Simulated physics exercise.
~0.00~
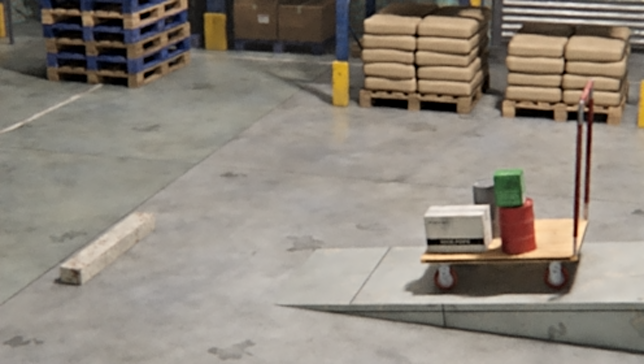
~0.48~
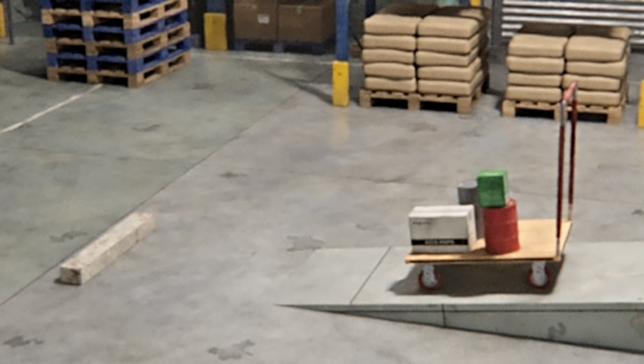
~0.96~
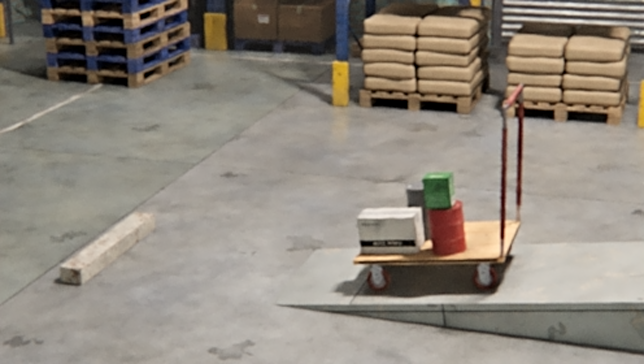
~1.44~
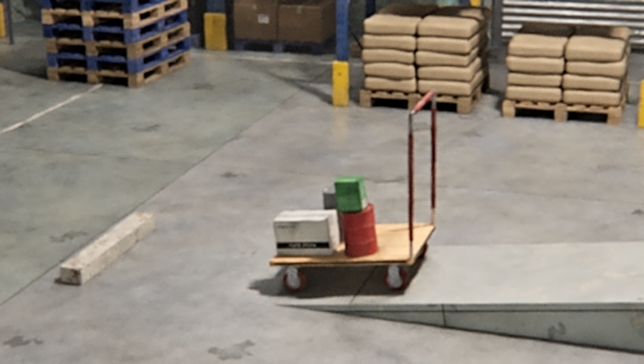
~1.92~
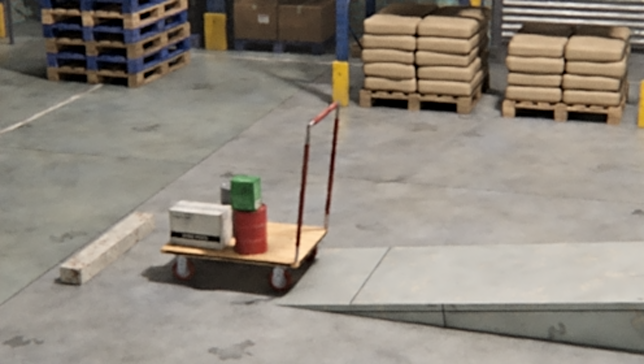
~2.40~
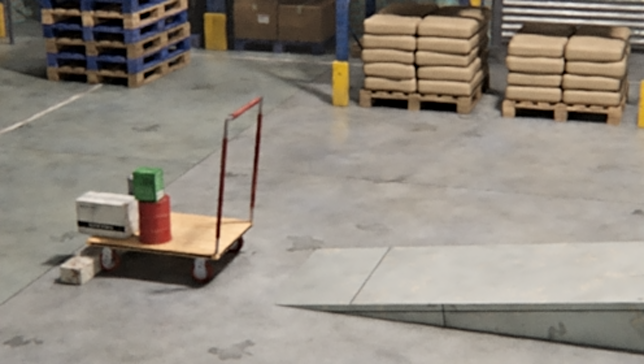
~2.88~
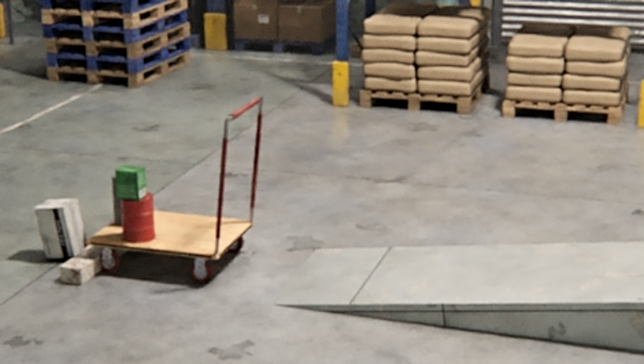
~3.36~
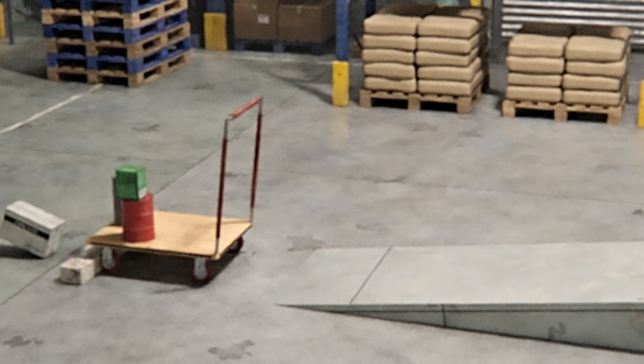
Flat trolley rolling left down a ramp and stopping at a kerb, the white parcel tumbling off while the other items stay aboard.
